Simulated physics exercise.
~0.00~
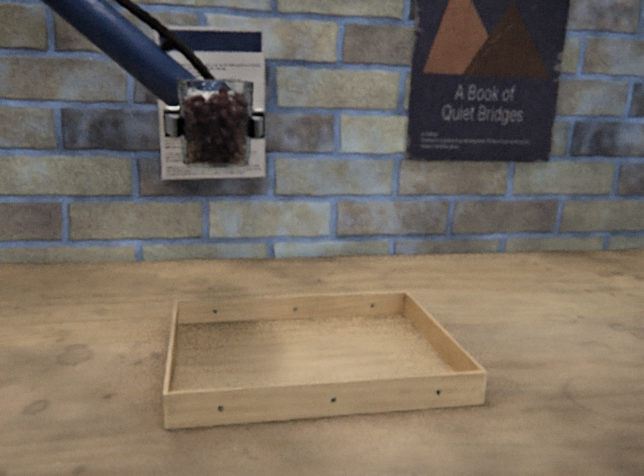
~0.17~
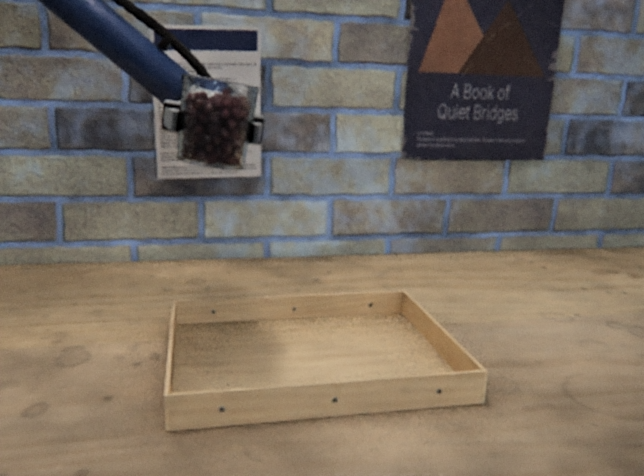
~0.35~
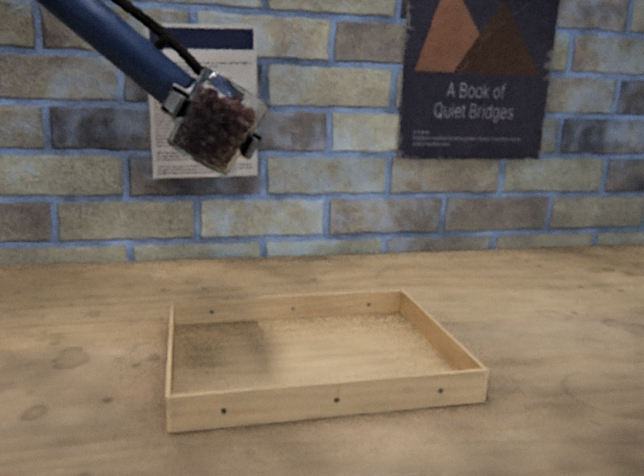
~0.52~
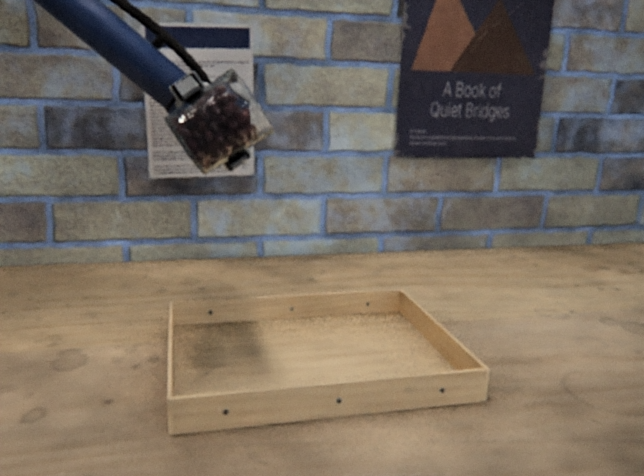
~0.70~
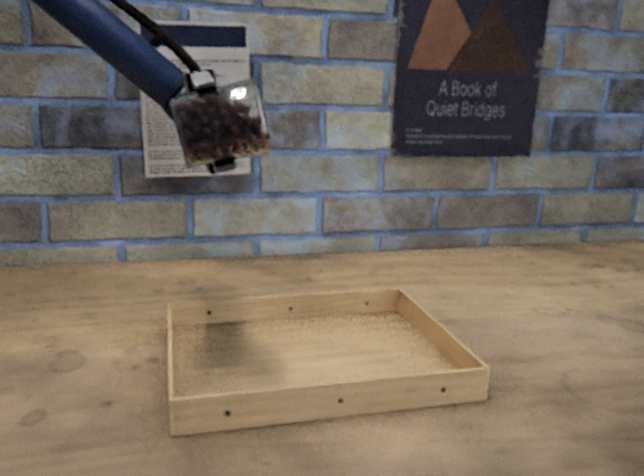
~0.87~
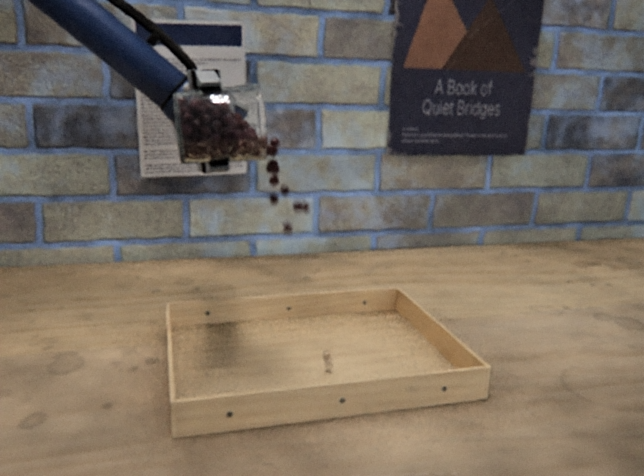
A worn wooden tabletop before a blue-mortared brick wall is seen from the front and slightly above, the view drifting slightly. A blue robotic arm at upper left grips a clear tumbler of dark reddish beads before a pinned paper, with a dark book poster at right and a shallow, pale wooden tray below. The arm tilts the tumbler rightward until several beads tumble out over its rim.
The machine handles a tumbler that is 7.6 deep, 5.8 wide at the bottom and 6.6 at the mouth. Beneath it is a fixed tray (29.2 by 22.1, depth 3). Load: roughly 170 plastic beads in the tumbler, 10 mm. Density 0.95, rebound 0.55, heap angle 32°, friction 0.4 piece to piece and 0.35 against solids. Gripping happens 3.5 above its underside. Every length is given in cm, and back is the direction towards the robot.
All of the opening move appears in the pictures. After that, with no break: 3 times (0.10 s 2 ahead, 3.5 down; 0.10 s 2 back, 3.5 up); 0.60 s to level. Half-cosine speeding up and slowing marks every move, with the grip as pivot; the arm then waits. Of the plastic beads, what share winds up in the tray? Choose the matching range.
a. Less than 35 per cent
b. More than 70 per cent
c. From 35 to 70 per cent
The answer is c.
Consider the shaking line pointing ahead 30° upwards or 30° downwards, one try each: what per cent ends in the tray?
I'd say close to 95 percent for the first and close to 75 percent for the second.
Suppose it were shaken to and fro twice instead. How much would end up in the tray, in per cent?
In that case some 45 per cent.
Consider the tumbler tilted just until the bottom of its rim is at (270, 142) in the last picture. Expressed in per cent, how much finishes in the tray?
Somewhere around 20 %.
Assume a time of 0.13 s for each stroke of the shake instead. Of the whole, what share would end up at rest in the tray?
Estimate: Close to 50 percent.
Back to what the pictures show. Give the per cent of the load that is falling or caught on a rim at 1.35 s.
Estimated fraction: Near 8 %.
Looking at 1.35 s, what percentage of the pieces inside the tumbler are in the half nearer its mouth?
Near 40 in a hundred.
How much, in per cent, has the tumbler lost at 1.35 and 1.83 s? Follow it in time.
35, then 55.
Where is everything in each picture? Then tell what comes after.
In the first frame, the tumbler middle at (216, 124), level; upper third of the load around (216, 110), from x 185 to 245, top at y 95; 168 in the tumbler.
In the second frame, the tumbler middle at (216, 124), tilted 8° forward; upper third of the load around (218, 110), from x 185 to 245, top at y 95.
In the third frame, the tumbler middle at (217, 124), tilted 29° forward; upper third of the load around (216, 111), from x 180 to 250, top at y 95.
In the fourth frame, the tumbler middle at (218, 125), tilted 56° forward; upper third of the load around (216, 112), from x 175 to 250, top at y 90.
In the fifth frame, the tumbler middle at (218, 126), tilted 77° forward; upper third of the load around (209, 114), from x 180 to 265, top at y 100.
In the sixth frame, the tumbler middle at (218, 126), tilted 85° forward; upper third of the load around (205, 117), from x 180 to 330, top at y 100; 158 in the tumbler, 1 in the tray, 9 in flight or on a rim.
After 1.35 s, tilted 85° forward, highest piece 24 above the table; 112 in the tumbler, 43 in the tray, 13 in flight or on a rim.
After 1.83 s, tilted 29° forward, highest piece 27 above the table; 84 in the tray, 77 in the tumbler, 4 on the table or floor, 3 in flight or on a rim.
After 2.27 s, level, highest piece 27 above the table; 87 in the tray, 77 in the tumbler, 4 on the table or floor.
After 3.32 s, level, highest piece 27 above the table; 87 in the tray, 77 in the tumbler, 4 on the table or floor.
In the end, 87 in the tray, 77 in the tumbler, 4 on the table or floor. That is 52 % in the tray.
